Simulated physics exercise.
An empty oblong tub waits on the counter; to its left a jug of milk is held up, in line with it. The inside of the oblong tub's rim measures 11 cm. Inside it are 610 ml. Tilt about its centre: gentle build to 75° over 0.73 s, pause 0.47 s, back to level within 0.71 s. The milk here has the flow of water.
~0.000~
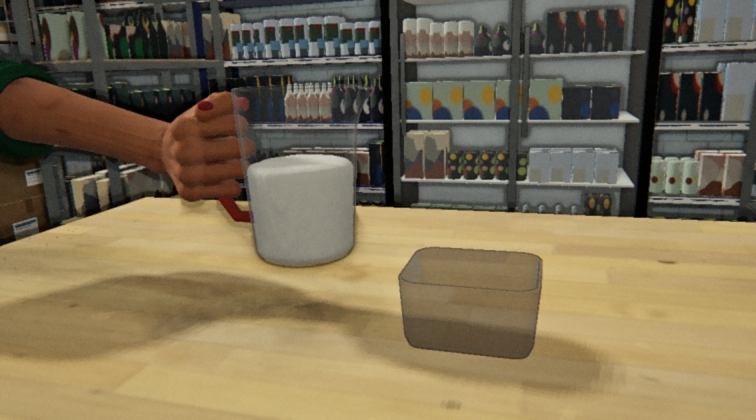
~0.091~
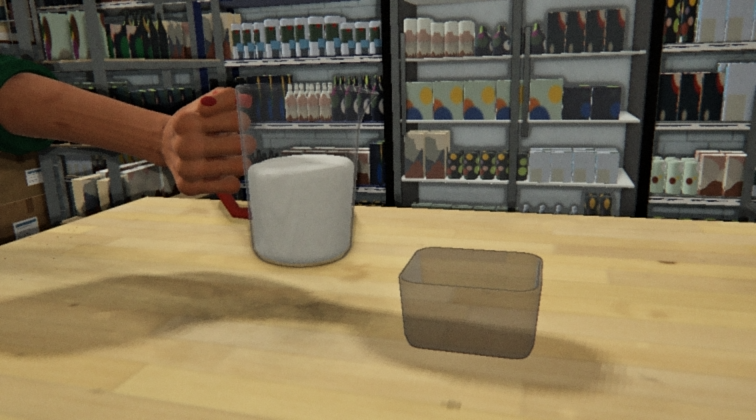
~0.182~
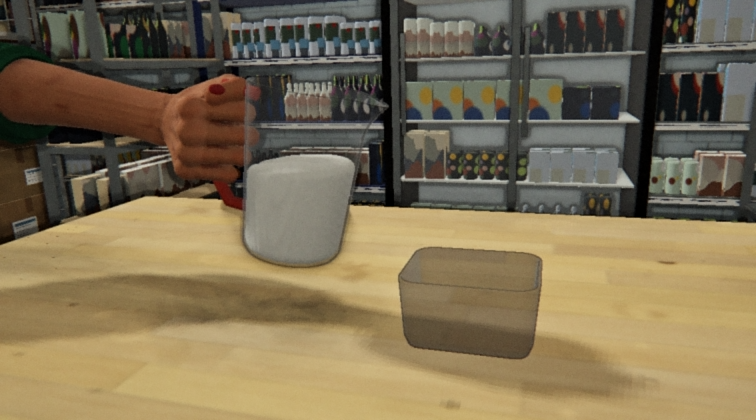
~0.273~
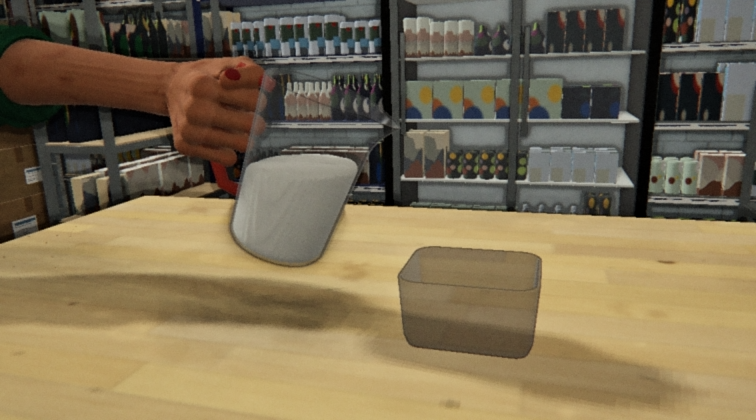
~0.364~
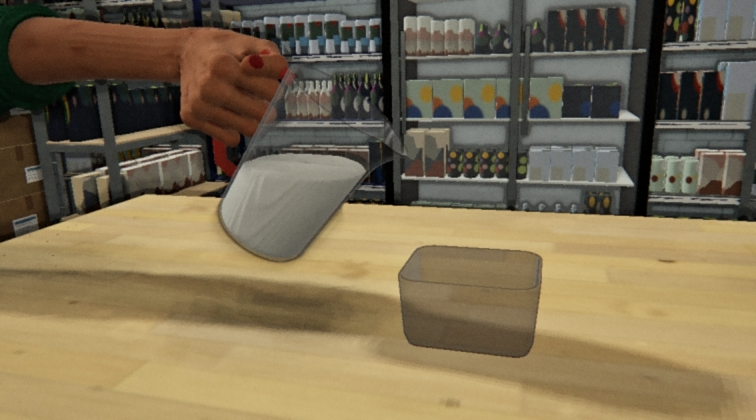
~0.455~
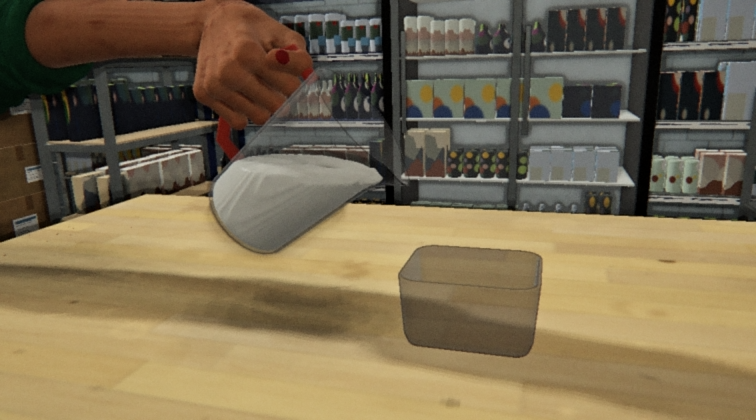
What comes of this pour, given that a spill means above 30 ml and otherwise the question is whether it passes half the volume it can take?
The pour is clean and over half.
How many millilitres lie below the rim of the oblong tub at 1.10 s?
Some 270 ml.
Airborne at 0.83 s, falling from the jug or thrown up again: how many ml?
60 ml.
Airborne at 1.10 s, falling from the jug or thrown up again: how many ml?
25 ml, more or less.
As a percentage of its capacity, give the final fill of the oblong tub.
At the end it sits near 60 in a hundred of what it can hold.
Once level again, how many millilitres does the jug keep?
About 240 ml.
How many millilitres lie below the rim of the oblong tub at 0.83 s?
Roughly 100 ml.
By 0.83 s the tilt is 75° and the oblong tub has 100 ml, the jug 445 ml, and 0 ml is on the counter.
By 1.10 s the tilt is 75° and the oblong tub has 275 ml, the jug 305 ml, and 5 ml is on the counter.
By 1.39 s the tilt is 63° and the oblong tub has 345 ml, the jug 245 ml, and 5 ml is on the counter.
By 1.70 s the tilt is 15° and the oblong tub has 365 ml, the jug 240 ml, and 5 ml is on the counter.
At rest the oblong tub has 365 ml, the jug 240 ml, and 5 ml is on the counter.
